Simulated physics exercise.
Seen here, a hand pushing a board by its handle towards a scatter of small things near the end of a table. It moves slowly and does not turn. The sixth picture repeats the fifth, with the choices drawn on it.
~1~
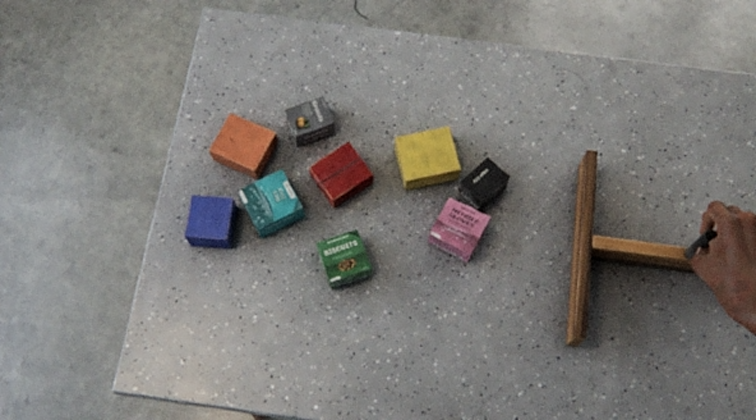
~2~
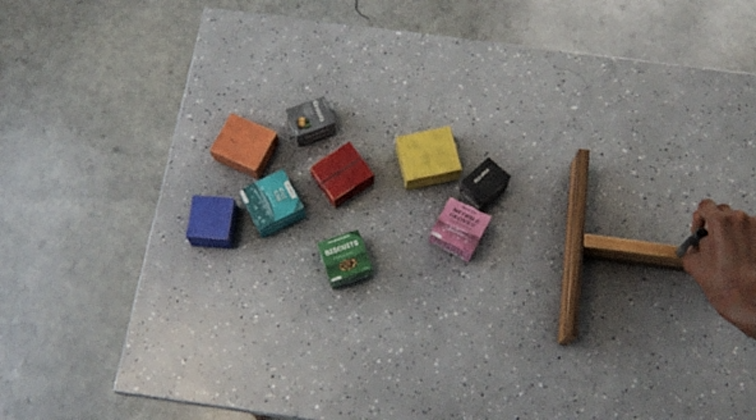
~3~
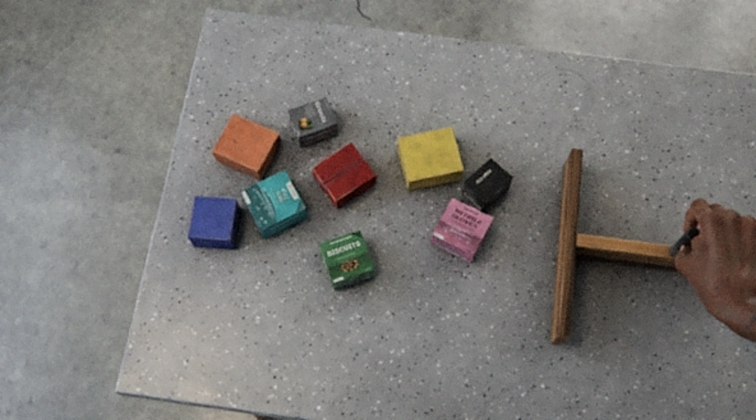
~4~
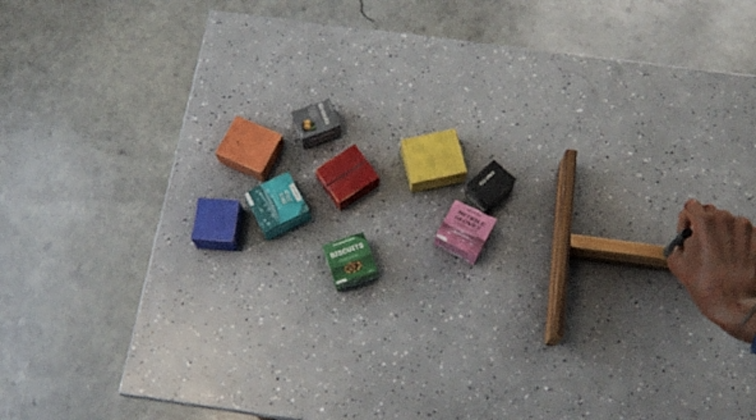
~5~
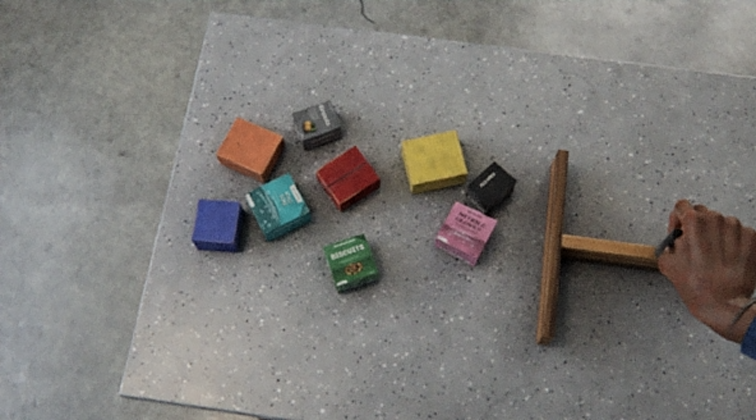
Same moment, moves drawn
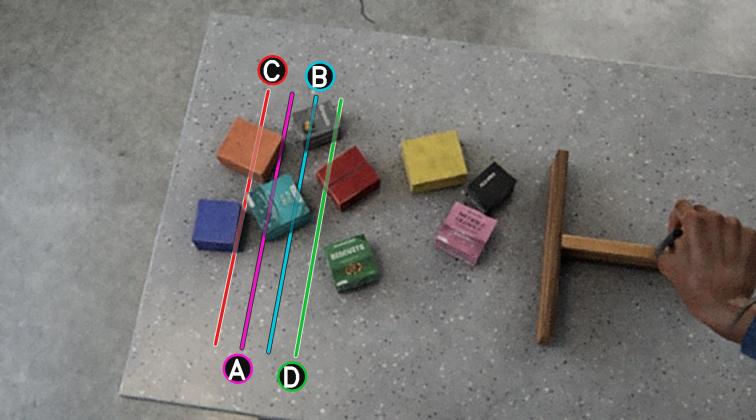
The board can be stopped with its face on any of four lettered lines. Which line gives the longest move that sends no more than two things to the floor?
Stop at C.
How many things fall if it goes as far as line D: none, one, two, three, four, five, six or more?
In all, none.
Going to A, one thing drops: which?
The orange block.
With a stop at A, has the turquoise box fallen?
By then, no.
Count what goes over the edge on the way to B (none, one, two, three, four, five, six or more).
The count is none.
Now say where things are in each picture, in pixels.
Red box (341, 175); blue block (212, 222); board (587, 240), in the first frame.
Board (579, 239); grey packet (311, 122), in the second frame.
Board (571, 239); black packet (487, 185), in the third frame.
Board (565, 239); green packet (350, 262), in the fourth frame.
Board (556, 240); red box (348, 178); blue block (219, 225); turquoise box (278, 207), in the fifth frame.
On the copy, A at (268, 214); B at (294, 218); C at (243, 211); D at (320, 221).
On C. First, board (442, 224); yellow block (392, 150); black packet (424, 190).
Then, board (329, 209); blue block (200, 240); orange block (228, 145).
Finally, board (242, 198); orange block over the edge; turquoise box (172, 189); one fallen.
By contrast, A is within the limit but short; B is within the limit but short; D is within the limit but short.
